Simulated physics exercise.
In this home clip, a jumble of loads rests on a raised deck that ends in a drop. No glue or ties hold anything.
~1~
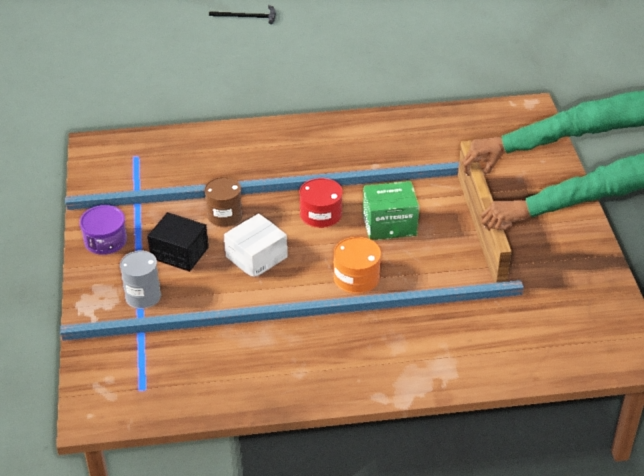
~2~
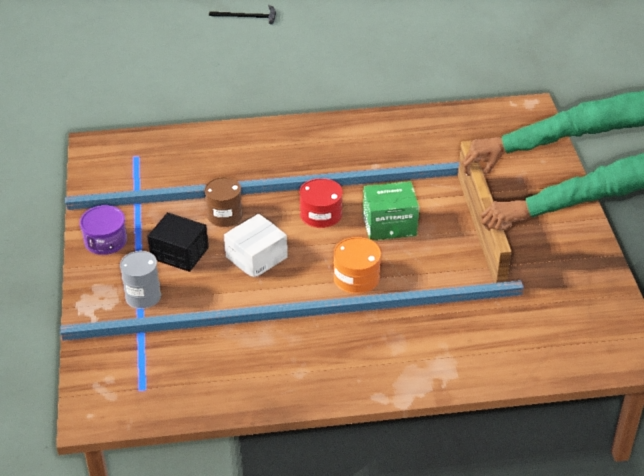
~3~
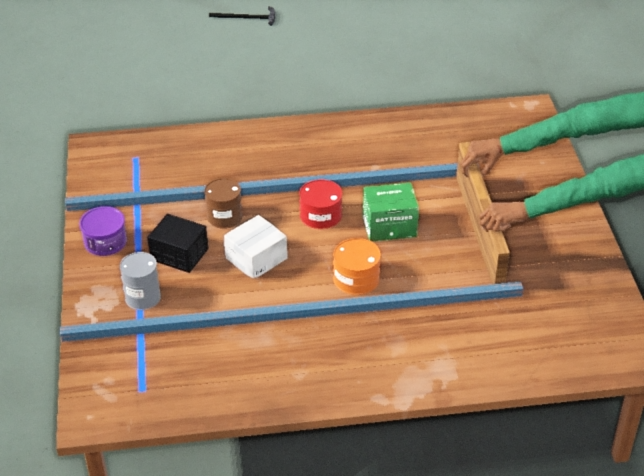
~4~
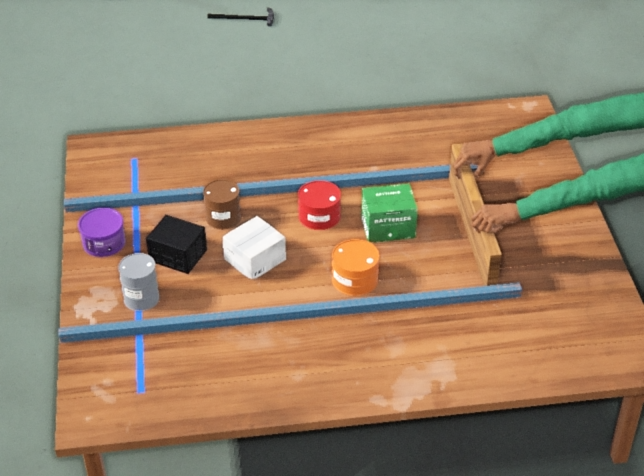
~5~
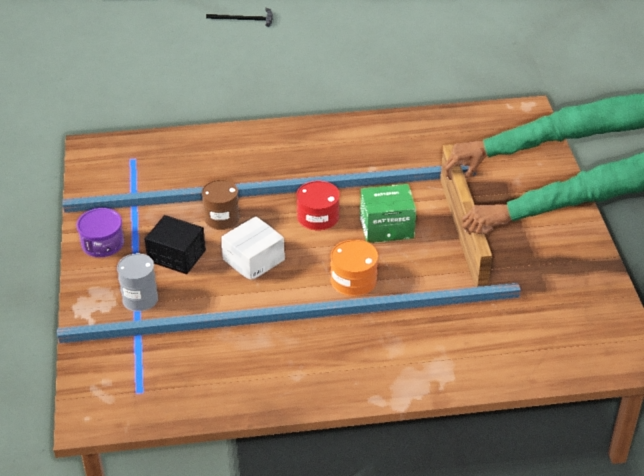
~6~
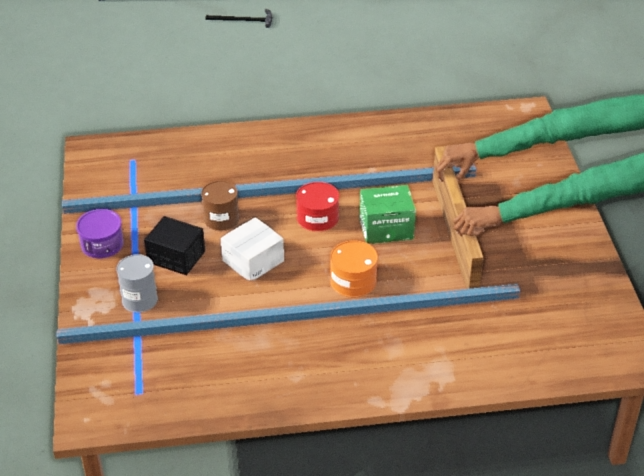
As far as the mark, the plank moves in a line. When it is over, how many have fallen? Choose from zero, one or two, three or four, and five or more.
When it is over, one or two have fallen.
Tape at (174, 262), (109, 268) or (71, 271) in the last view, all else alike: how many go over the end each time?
Respectively 0, 5 and 8.
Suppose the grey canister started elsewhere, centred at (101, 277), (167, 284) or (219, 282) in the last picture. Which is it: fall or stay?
In that order, it drops off; is kept; does not fall.
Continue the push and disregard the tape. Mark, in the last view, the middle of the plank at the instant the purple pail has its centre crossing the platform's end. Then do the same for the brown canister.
Roughly (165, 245); roughly (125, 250).
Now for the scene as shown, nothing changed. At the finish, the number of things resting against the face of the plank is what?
That would be 3 of them.
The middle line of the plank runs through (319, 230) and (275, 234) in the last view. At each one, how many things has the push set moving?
4 by the first point, 5 by the second.
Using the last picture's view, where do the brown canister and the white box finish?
Going in order, first (71, 216) and next (77, 278).
Early on, none off yet; purple pail at rest near (101, 234); grey canister at rest near (137, 284); black crate at rest near (175, 245).
A while later, none off yet; purple pail at rest near (101, 234); grey canister at rest near (137, 284); black crate moving near (173, 245).
Further along, none off yet; purple pail travelled a little near (83, 230); grey canister travelled about its own width near (114, 295); black crate travelled about its own width near (116, 246).
Finally, the number that fall off is one or two; lost, black crate and purple pail.
